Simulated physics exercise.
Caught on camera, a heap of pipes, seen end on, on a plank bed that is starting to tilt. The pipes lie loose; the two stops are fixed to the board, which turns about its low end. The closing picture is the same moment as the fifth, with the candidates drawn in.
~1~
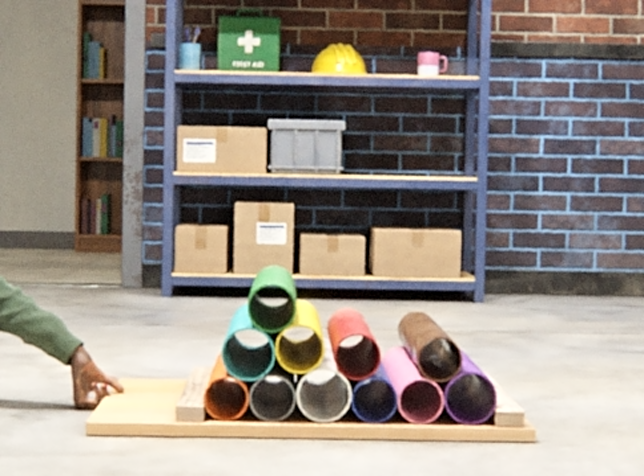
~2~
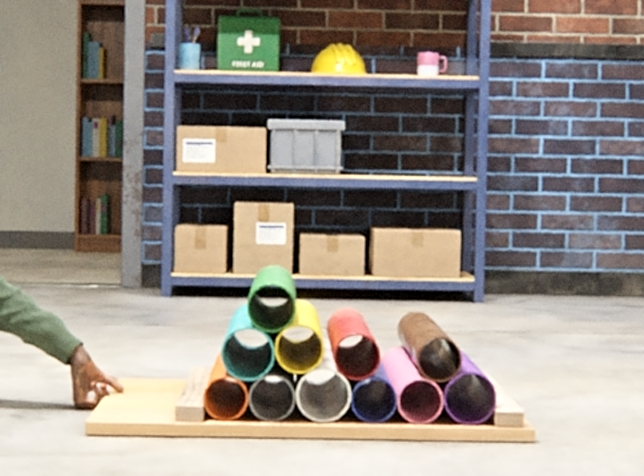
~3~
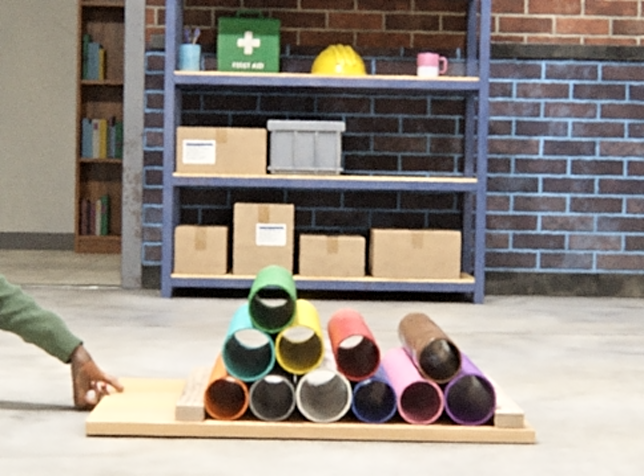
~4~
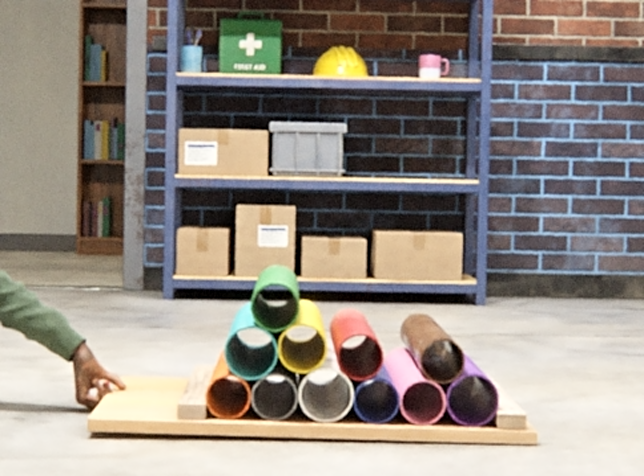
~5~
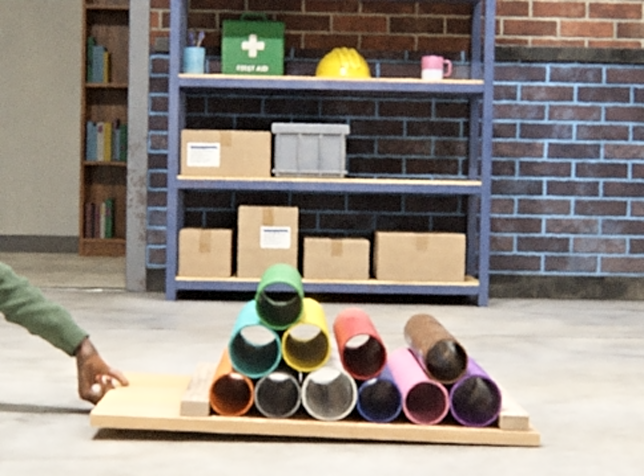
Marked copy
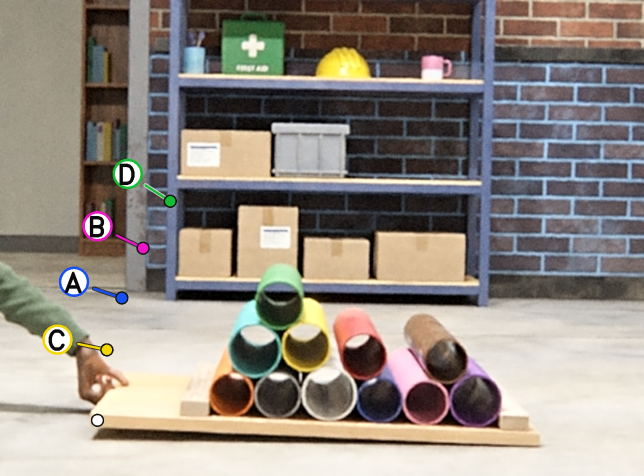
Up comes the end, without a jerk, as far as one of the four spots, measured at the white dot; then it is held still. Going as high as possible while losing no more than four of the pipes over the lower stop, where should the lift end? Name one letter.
At most to B.
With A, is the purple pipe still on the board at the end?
Yes.
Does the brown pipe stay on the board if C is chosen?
Yes.
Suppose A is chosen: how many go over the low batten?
With A, none.
On the marked copy, A at (122, 298); B at (143, 248); C at (107, 350); D at (170, 201); the white dot at (97, 420).
Taking B. A third of the way, board at 16°.
Two thirds of the way, board at 25°.
When it is over, board at 25°, none over the low batten.
As for the rest, A none over the low batten; C none over the low batten; D five over the low batten.
